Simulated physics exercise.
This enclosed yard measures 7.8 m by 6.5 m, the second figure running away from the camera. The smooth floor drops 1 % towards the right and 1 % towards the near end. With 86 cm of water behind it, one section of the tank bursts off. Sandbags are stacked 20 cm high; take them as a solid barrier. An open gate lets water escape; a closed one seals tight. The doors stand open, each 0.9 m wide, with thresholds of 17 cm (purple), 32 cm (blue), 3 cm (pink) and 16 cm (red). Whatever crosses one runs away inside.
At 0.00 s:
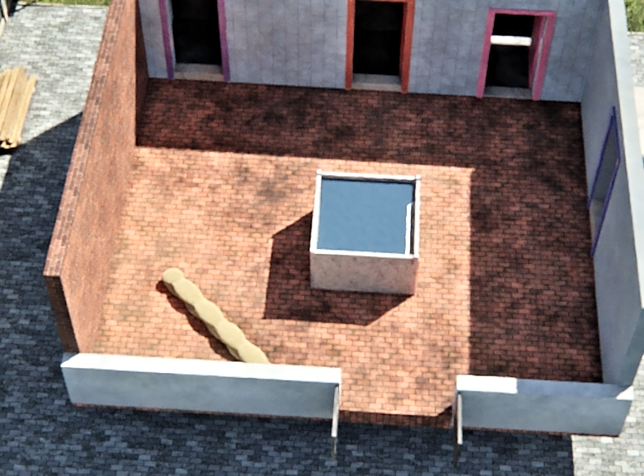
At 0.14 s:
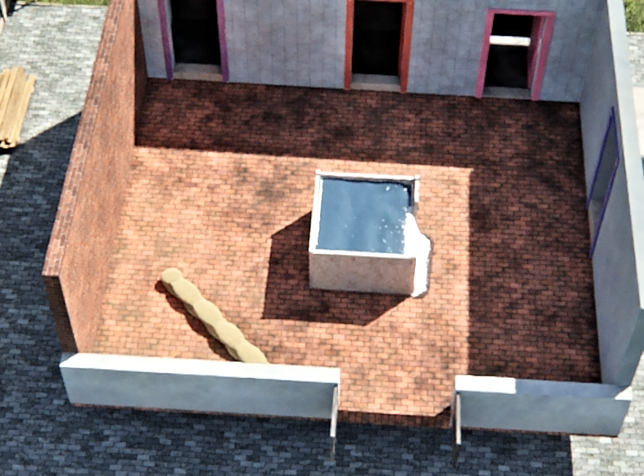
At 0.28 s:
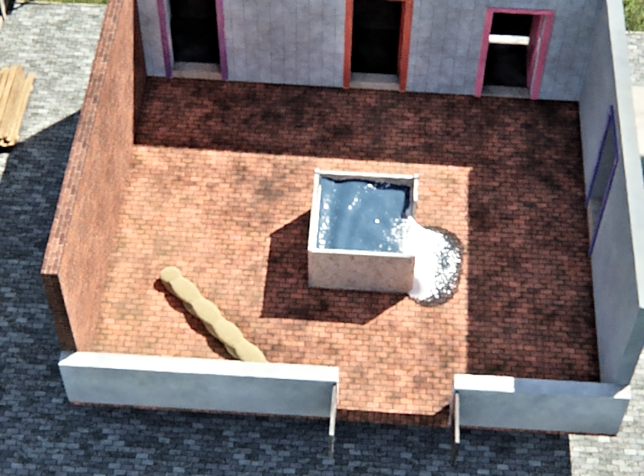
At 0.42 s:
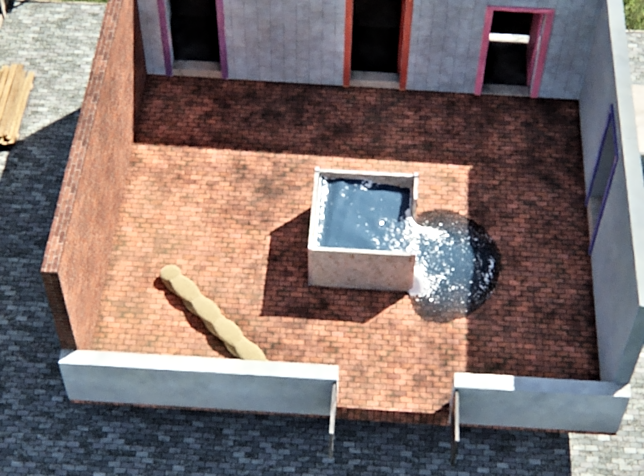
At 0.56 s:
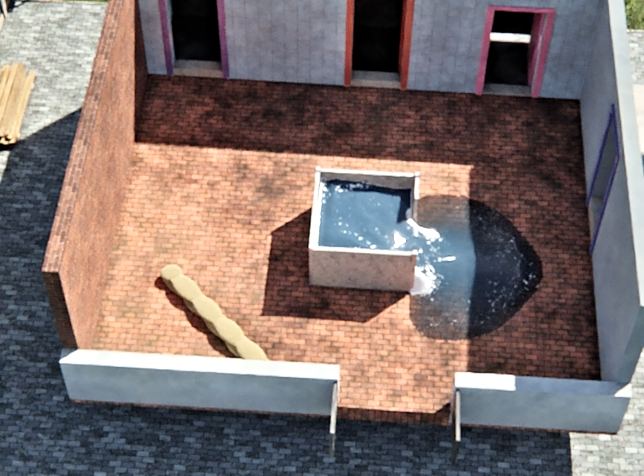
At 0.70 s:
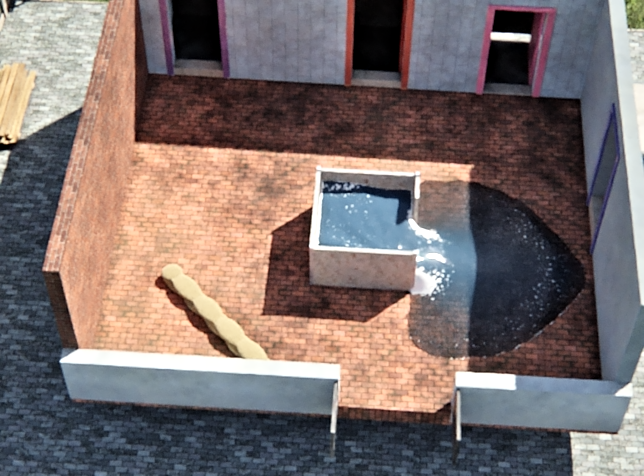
Water bursts from the right side of a square, pale-walled tank in a red-brick courtyard, seen from high above by a camera that stays practically still. A brick wall stands at left, pale walls at right and front, with a front gap, a tan sandbag row at lower left, and purple- and orange-framed doorways behind. White froth pours out first, then a dark sheet fans rightward across the bricks as the tank's level drops.
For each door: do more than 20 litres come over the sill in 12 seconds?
Within that time: At the purple door it does not reach the limit; at the blue door it keeps below the limit; at the pink door it passes the limit; at the red door it keeps below the limit.
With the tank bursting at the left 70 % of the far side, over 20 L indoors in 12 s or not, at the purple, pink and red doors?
Then: Purple under, pink over, red over.
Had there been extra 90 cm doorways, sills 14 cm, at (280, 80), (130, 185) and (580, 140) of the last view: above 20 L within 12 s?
In turn: Below, below, below.
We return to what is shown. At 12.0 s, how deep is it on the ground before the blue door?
Roughly 6.0 cm deep.
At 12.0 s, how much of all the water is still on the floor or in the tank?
Some 86 per cent remains.
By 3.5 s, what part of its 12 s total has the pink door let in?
Some 15 per cent by then.
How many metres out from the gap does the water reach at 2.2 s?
About 4.8 m.
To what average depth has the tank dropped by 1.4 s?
Some 40 cm.
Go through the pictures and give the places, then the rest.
The first picture shows the tank at (366, 217) is whole and still, 86 cm deep.
In the second picture, water pours out at (411, 254) and has run 0.6 m, to (413, 296); typically 7 cm deep outside, 86 cm at the tank's back.
In the third picture, the front is at (457, 244), 0.9 m from the gap at (410, 253); 0.9 m2 of floor is under water; 81 cm left at the back of the tank.
In the fourth picture, the front is at (494, 251), 1.4 m from the gap at (410, 252); 2.3 m2 of floor is under water; 75 cm left at the back of the tank.
In the fifth picture, the front is at (536, 280), 2.1 m from the gap at (411, 252); 4.2 m2 of floor is under water; 73 cm left at the back of the tank.
In the sixth picture, the front is at (578, 285), 2.7 m from the gap at (412, 252); 6.6 m2 of floor is under water; 66 cm left at the back of the tank.
After 1.4 s water covers 25 % of the floor and is deepest (38 cm) near (589, 292); purple door not reached, blue door 28 cm at the sill, 0 L in, pink door not reached, red door not reached.
After 2.2 s water covers 25 % of the floor and is deepest (42 cm) near (596, 378); purple door not reached, blue door 25 cm at the sill, 0 L in, pink door not reached, red door not reached.
After 3.5 s water covers 35 % of the floor and is deepest (22 cm) near (589, 292); purple door not reached, blue door 14 cm at the sill, 0 L in, pink door 11 cm at the sill, 16 L in, red door not reached.
After 7.0 s water covers 70 % of the floor and is deepest (13 cm) near (586, 408); purple door not reached, blue door 8 cm at the sill, 0 L in, pink door 8 cm at the sill, 82 L in, red door 3 cm at the sill, 0 L in.
After 12.0 s water covers 85 % of the floor and is deepest (8 cm) near (586, 408); purple door 1 cm at the sill, 0 L in, blue door 6 cm at the sill, 0 L in, pink door 3 cm at the sill, 101 L in, red door 1 cm at the sill, 0 L in.
